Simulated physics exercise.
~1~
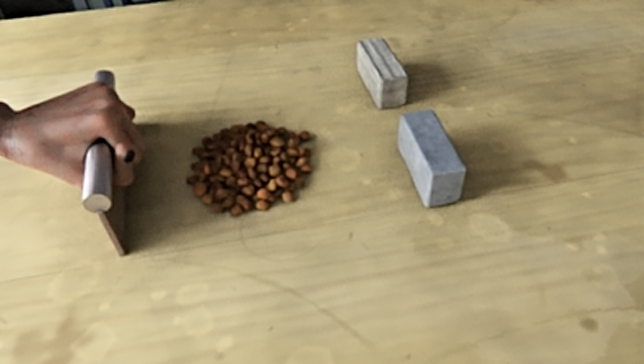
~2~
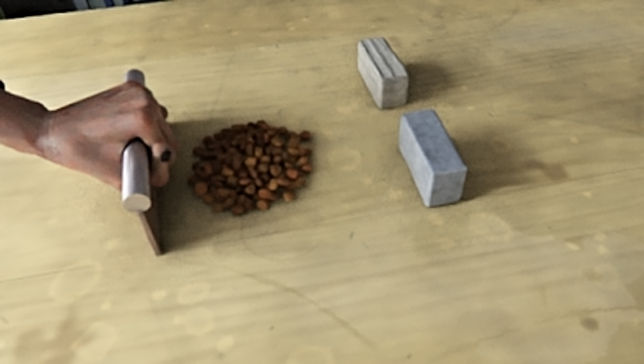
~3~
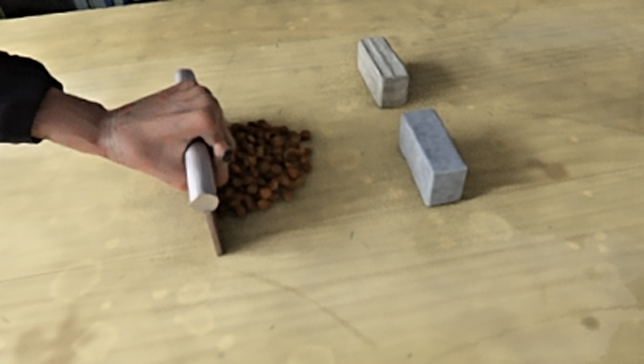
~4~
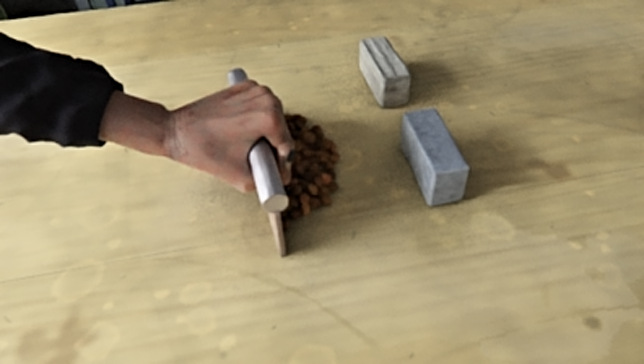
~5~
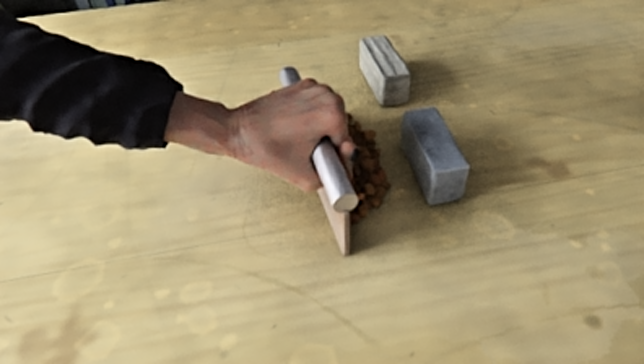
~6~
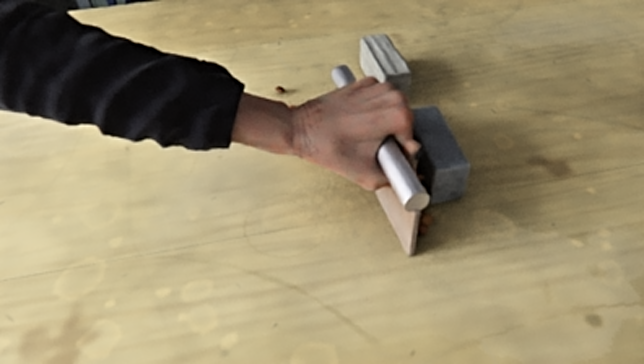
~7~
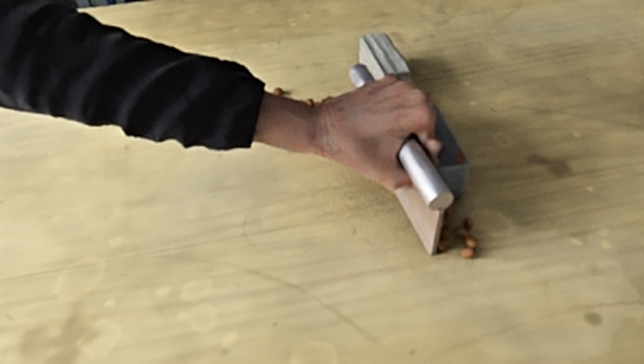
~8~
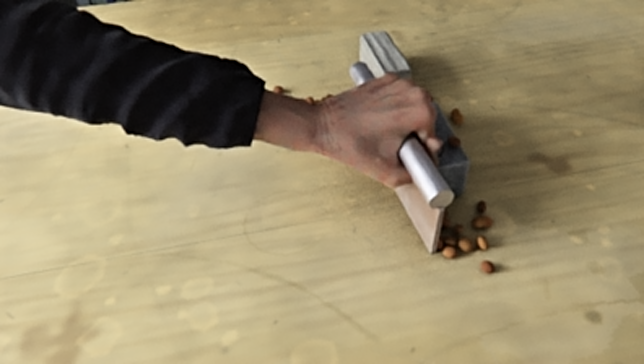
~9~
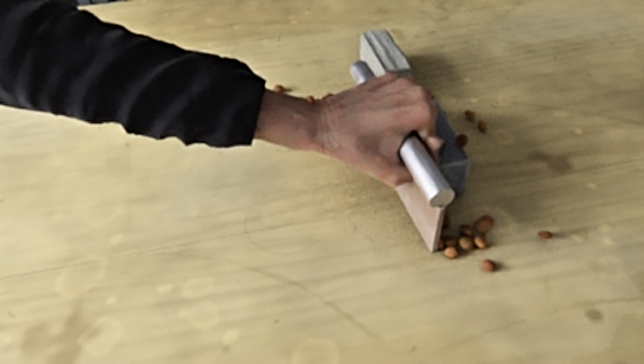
We see a hand push a pile of brown kibble rightward across a wooden surface with a handled scraper until the blade stops against two gray blocks, with a few pieces scattering past them and others left near the far block.
